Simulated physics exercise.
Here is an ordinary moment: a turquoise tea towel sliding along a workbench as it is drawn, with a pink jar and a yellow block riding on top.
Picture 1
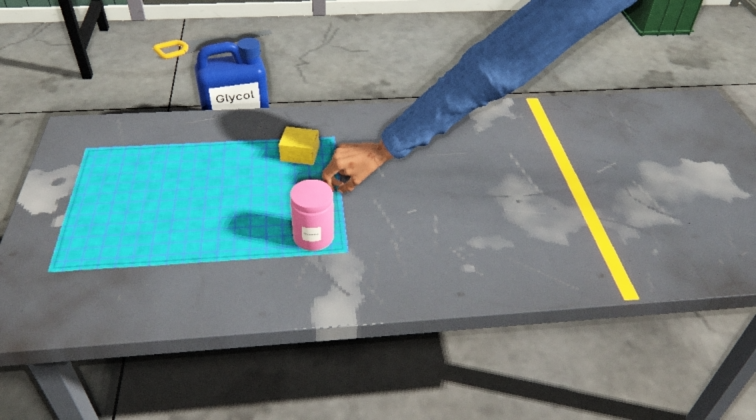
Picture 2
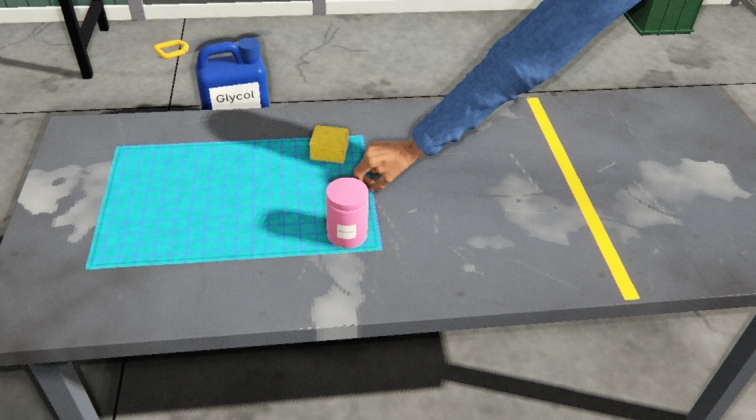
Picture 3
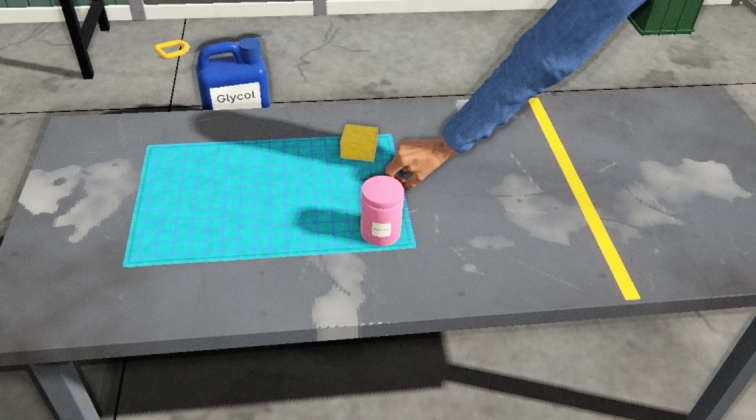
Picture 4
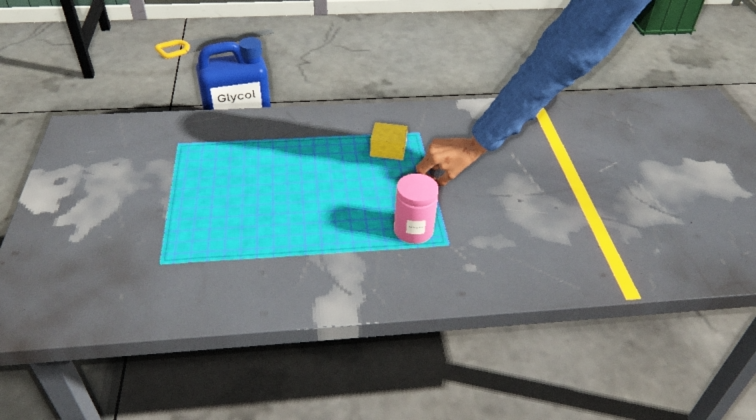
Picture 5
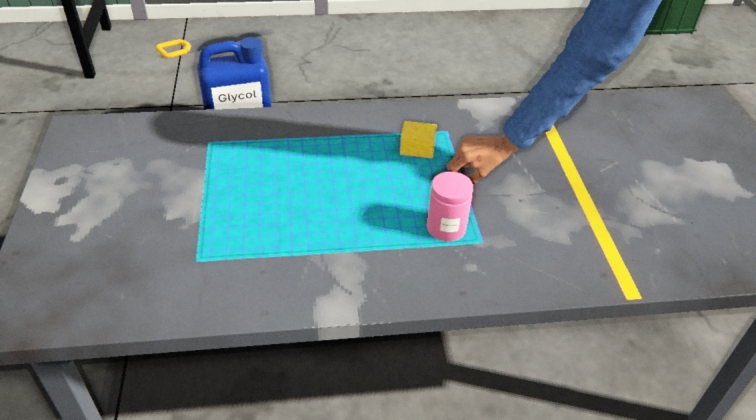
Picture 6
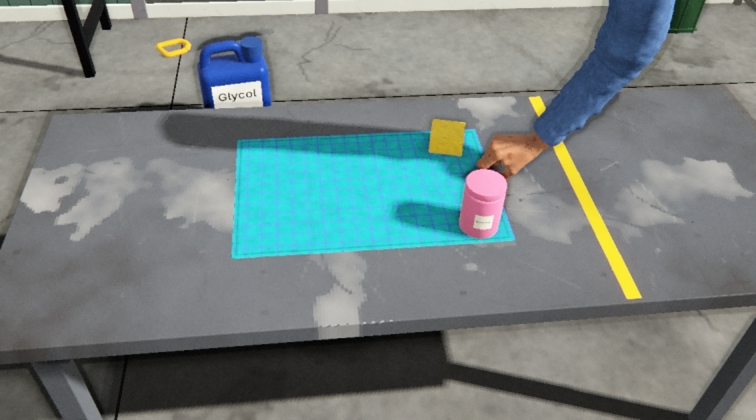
A hand pulls a blue cloth rightward across the table, carrying a pink jar and yellow block.
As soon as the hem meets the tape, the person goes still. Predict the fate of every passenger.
Prediction: The pink jar leaves its ride; the yellow block leaves its ride.
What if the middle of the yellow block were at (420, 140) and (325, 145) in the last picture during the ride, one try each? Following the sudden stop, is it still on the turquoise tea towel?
Results in order: It drops off, then it sits tight.
Then, 0.10 s past the final frame, hem short of the tape; pink jar on the cloth near (547, 201); yellow block on the cloth near (503, 135).
Then, 0.21 s past the final frame, hem at the tape; pink jar ahead of the hem near (611, 198); yellow block ahead of the hem near (559, 133).
When it is over, hem at the tape; pink jar ahead of the hem near (673, 195); yellow block ahead of the hem near (615, 131). The pink jar slides clear of the cloth and the yellow block leaves the cloth.
